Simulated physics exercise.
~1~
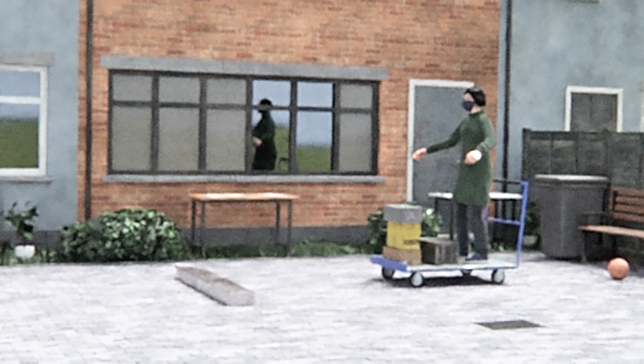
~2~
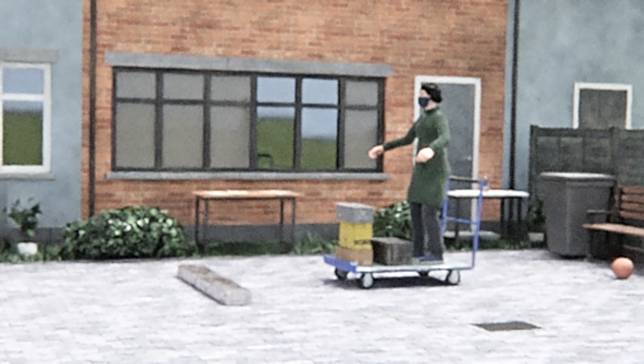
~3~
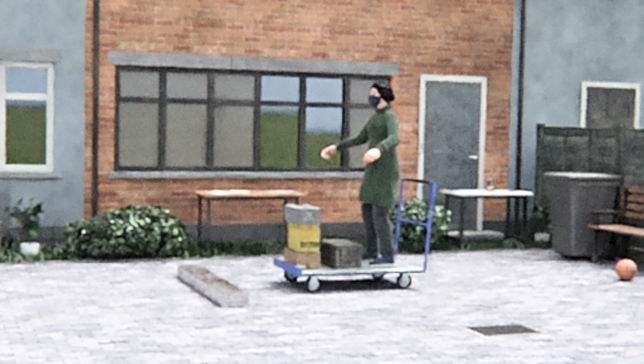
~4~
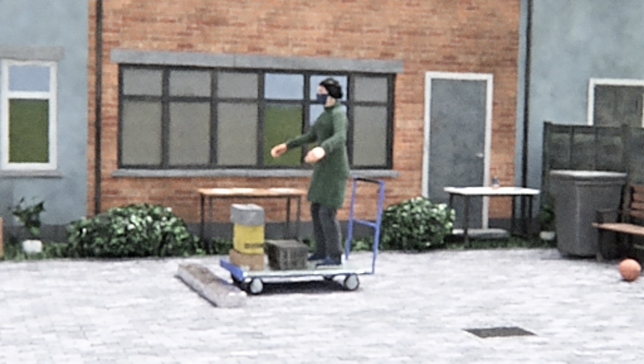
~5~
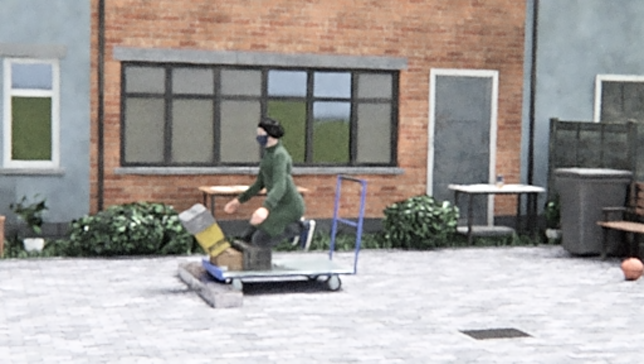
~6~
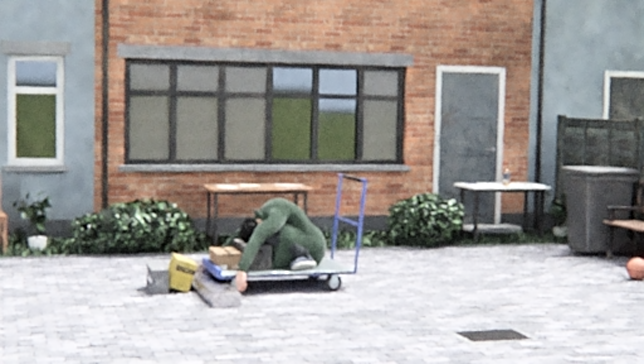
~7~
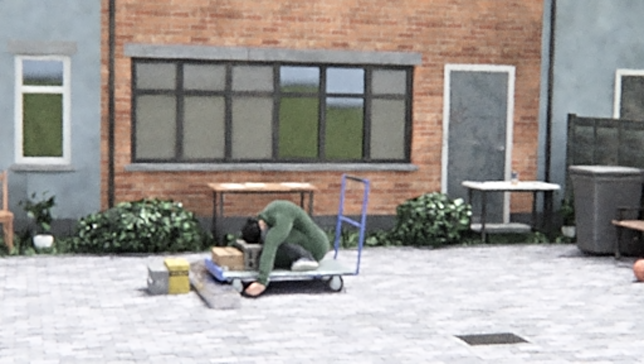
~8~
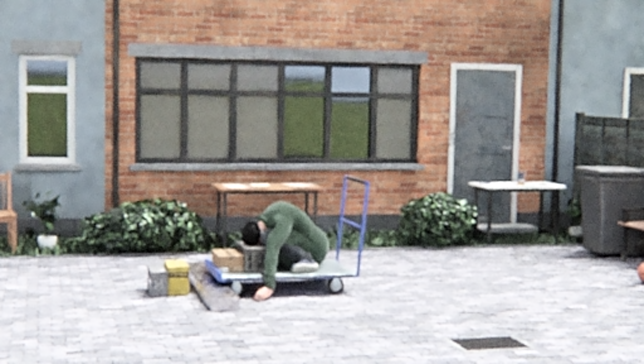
A person on a flat cart slumps forward at a kerb as two front boxes tumble off.
